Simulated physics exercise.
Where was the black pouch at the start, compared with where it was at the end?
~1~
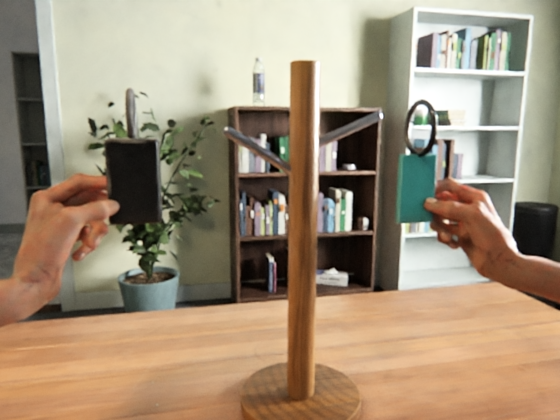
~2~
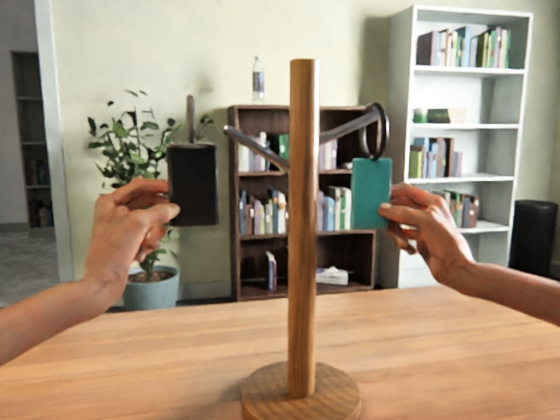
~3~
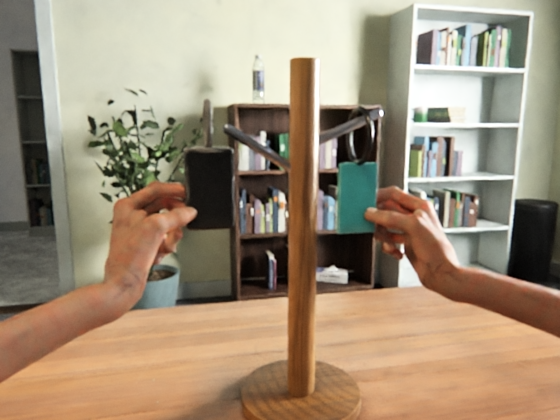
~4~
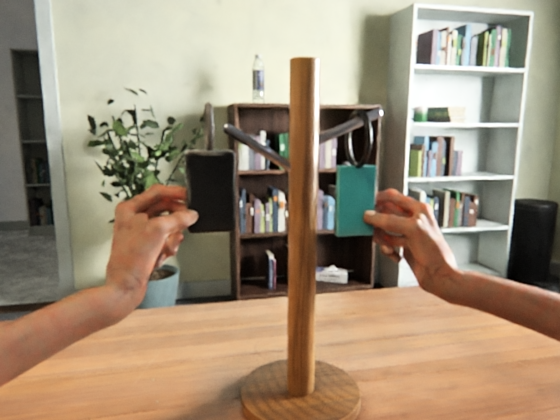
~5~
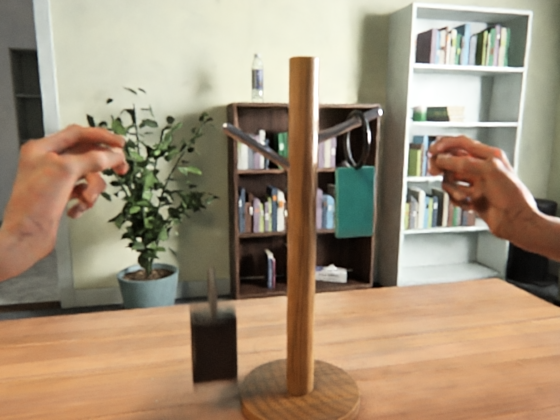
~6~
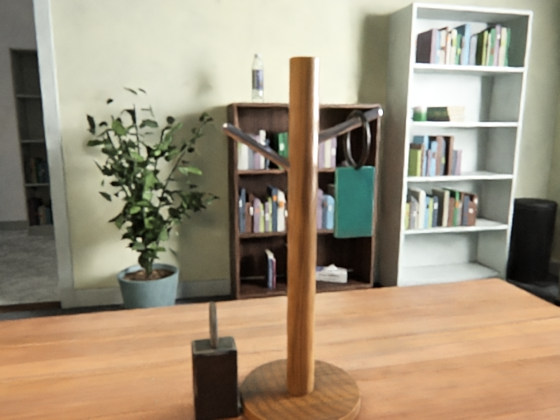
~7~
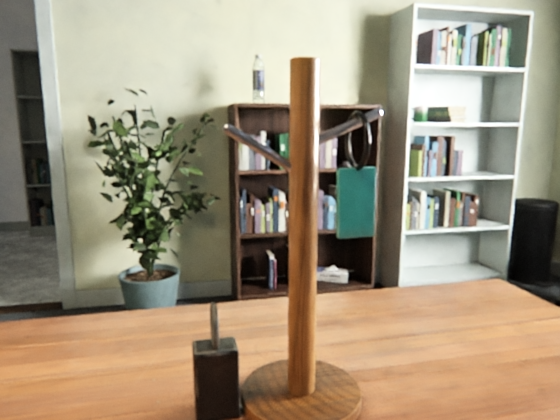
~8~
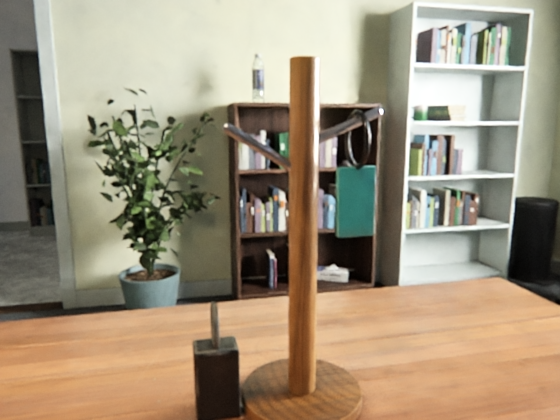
At the start the black pouch was held up in the air by a hand on the left, in front of the plant. By the end it was standing on the table, just left of the wooden stand's base.
